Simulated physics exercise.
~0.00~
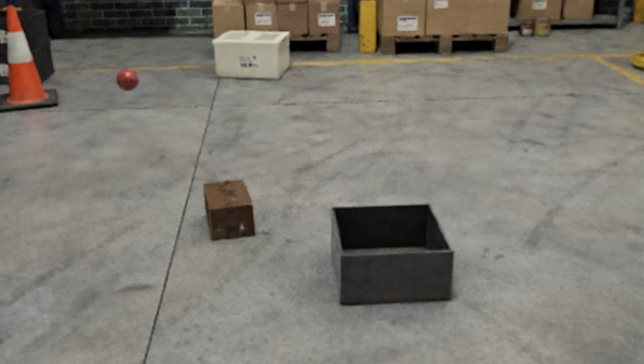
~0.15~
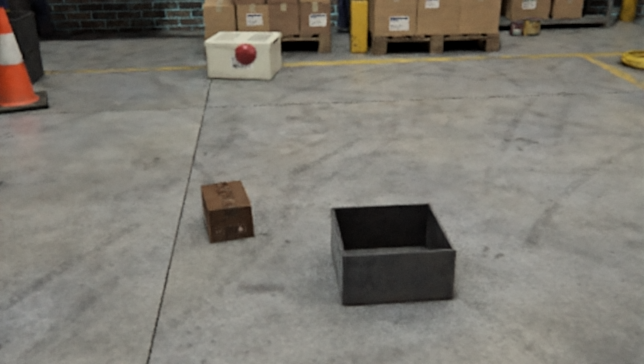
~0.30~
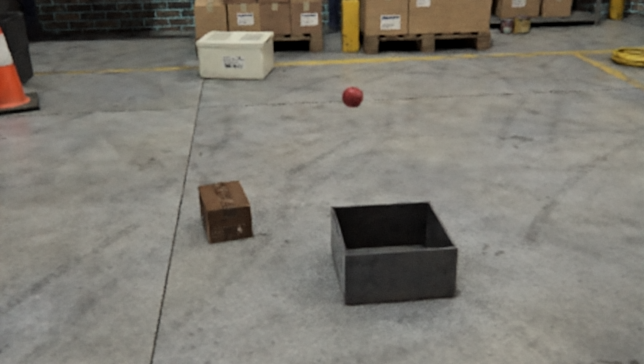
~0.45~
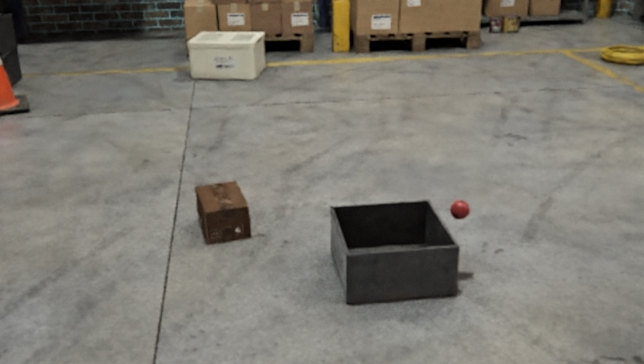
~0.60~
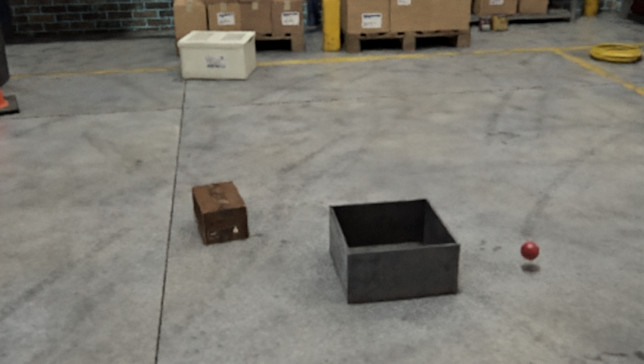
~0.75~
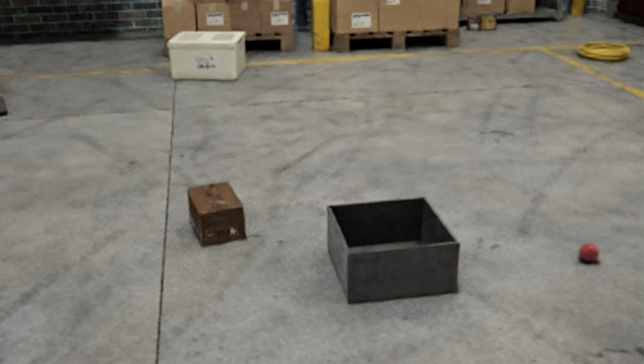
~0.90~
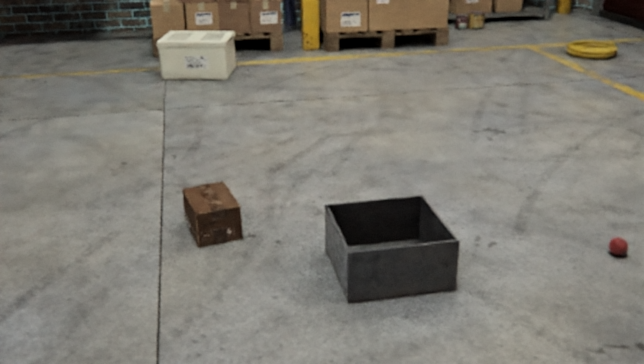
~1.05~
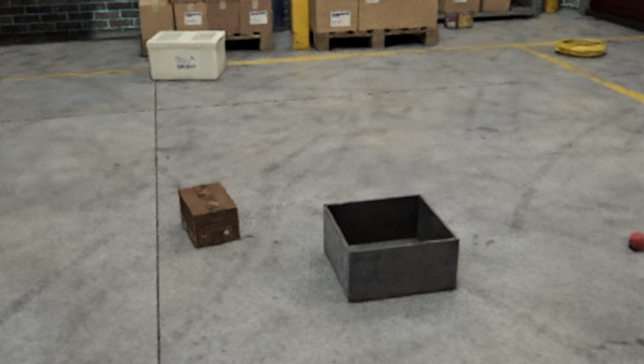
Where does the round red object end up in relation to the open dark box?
It ends up outside the box, on the floor to the right of it.
Warehouse floor with a round red object flying past an open dark box, landing beyond it and rolling right, brown parcel unmoved.
